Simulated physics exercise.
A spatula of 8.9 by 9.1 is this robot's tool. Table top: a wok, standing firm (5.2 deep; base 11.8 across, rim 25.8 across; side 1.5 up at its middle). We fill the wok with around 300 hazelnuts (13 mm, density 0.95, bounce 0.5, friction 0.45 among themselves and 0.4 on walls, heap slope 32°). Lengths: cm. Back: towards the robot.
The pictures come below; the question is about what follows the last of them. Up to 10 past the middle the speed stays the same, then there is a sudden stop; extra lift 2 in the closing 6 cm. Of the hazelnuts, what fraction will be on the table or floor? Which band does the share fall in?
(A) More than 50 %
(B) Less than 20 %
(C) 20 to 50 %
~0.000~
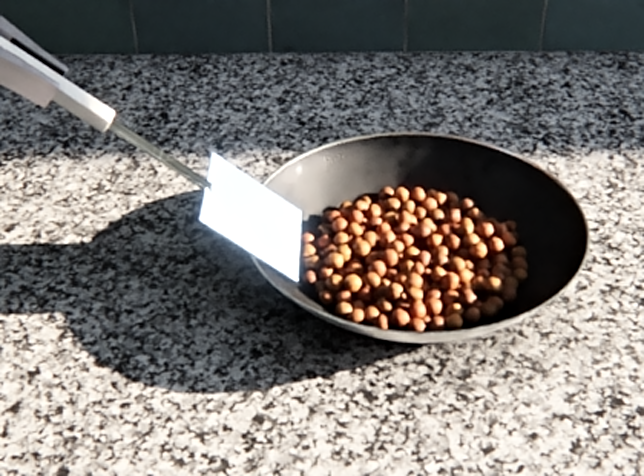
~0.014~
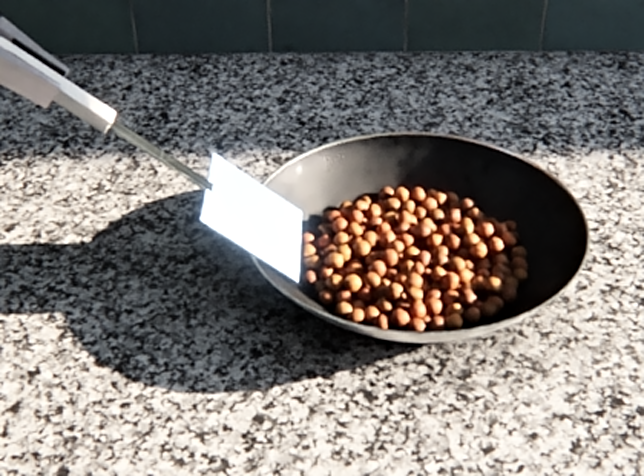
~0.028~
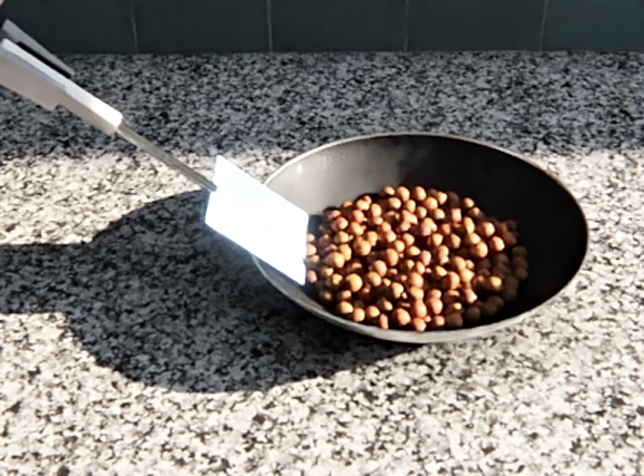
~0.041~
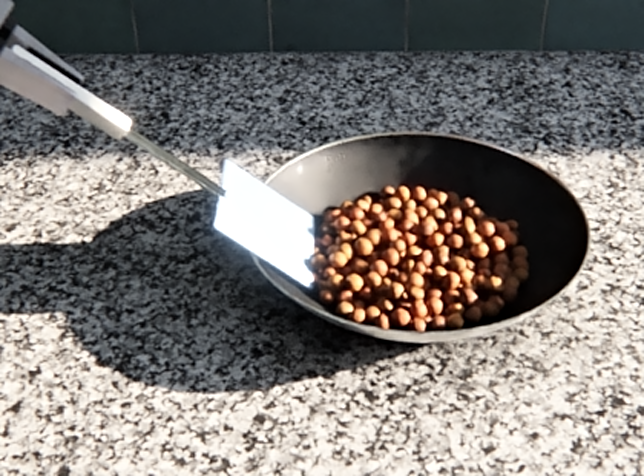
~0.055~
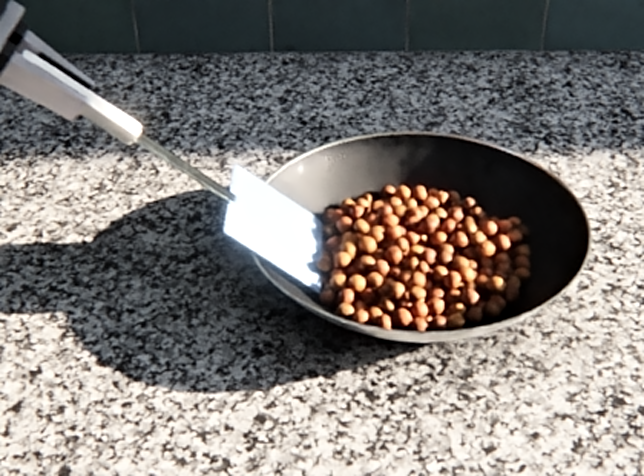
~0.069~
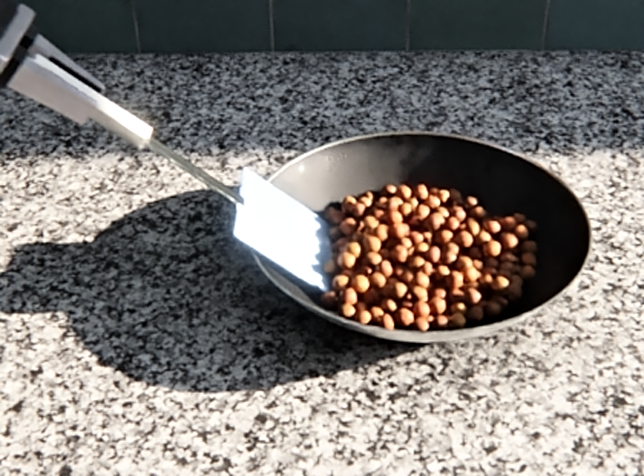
20 to 50 % (C).
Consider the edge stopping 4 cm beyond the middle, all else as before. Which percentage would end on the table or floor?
0 %, roughly.
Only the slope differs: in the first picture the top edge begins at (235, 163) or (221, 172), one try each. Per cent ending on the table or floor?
First try roughly 40 percent, second try roughly 35 percent.
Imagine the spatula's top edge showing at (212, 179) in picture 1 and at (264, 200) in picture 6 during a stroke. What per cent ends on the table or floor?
Roughly 45 percent ends up there.
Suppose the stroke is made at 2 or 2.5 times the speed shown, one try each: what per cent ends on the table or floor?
First try around 45 %, second try around 50 %.
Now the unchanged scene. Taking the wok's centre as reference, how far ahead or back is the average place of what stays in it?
Forward offset: Roughly 3.5 cm.
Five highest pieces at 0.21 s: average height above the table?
Estimated height above table: Approx. 4 cm.
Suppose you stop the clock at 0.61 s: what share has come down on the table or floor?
35 %.
After 0.21 s, sloping 40°, highest piece 5 above the table; 300 in the wok.
After 0.34 s, sloping 40°, highest piece 7 above the table; 300 in the wok.
After 0.61 s, sloping 40°, highest piece 8 above the table; 193 in the wok, 100 on the table or floor, 7 on the blade or in flight.
After 1.66 s, sloping 40°, highest piece 5 above the table; 192 in the wok, 108 on the table or floor.
In the end, 192 in the wok, 108 on the table or floor. That is 36 % on the table or floor.
